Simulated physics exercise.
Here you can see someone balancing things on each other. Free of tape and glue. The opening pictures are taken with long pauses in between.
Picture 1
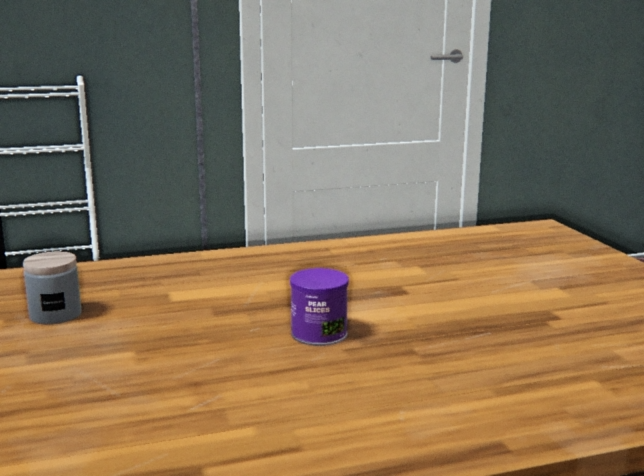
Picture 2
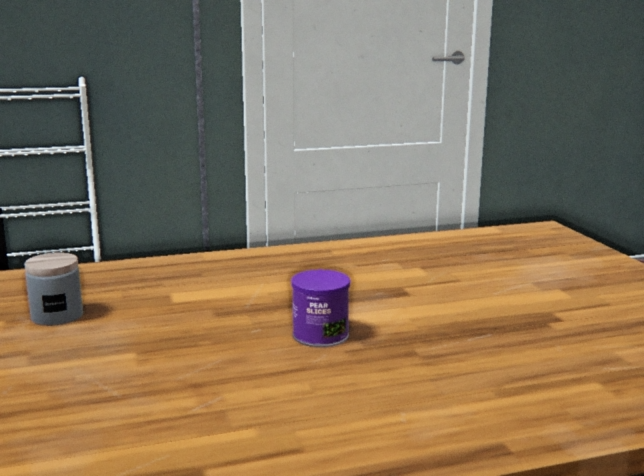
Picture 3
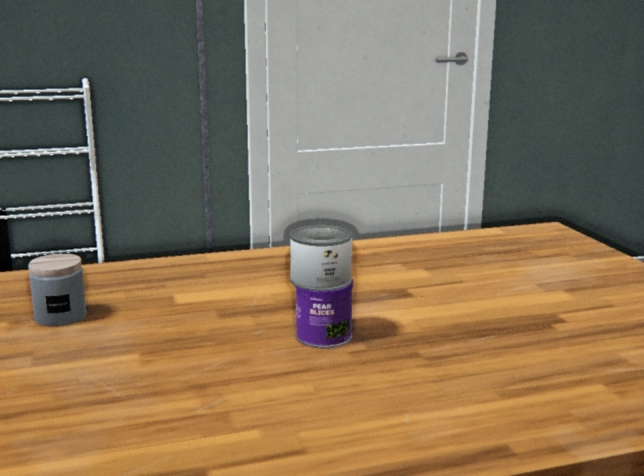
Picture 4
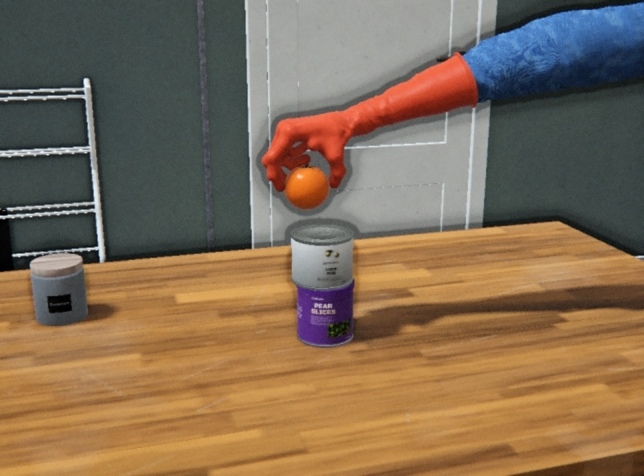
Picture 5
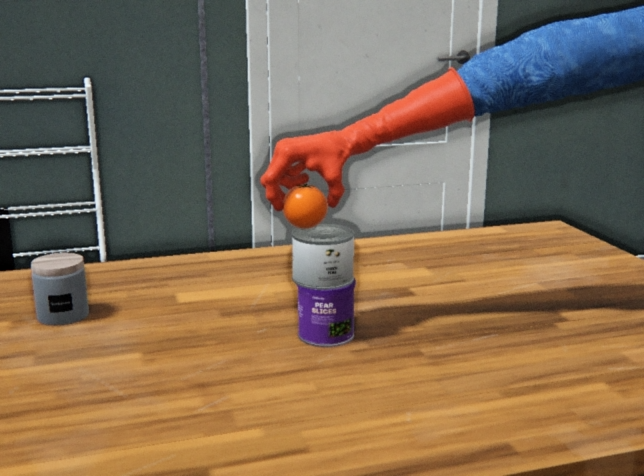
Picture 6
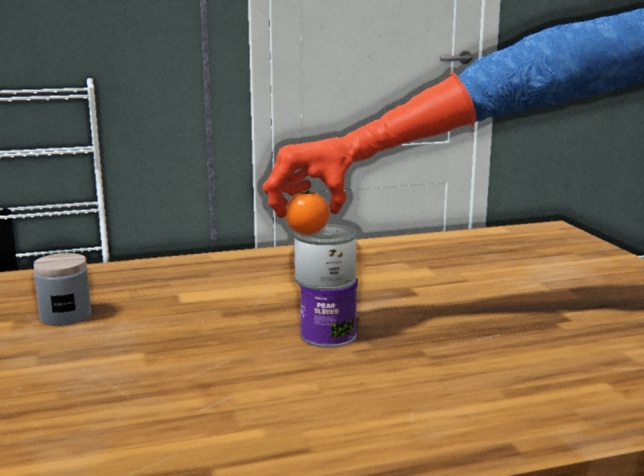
The footage shows a purple pot and a grey jar on a wooden table; a white tub appears on top of the pot, then a red-gloved hand lowers an orange tomato onto the tub's left side, still holding it.
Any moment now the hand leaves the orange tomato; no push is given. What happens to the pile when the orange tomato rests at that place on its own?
My prediction: Steady.
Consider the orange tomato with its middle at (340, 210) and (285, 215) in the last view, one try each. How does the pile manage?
The pile remains stable in the first case, then in the second case it tips over.
Then, 0.90 s past the last view, nothing moves.
Then, 2.00 s past the last view, orange tomato resting near (307, 214).
Finally, all 4 still in place. Final places as the last picture's camera would see them, orange tomato near (307, 214). The pile stays up.
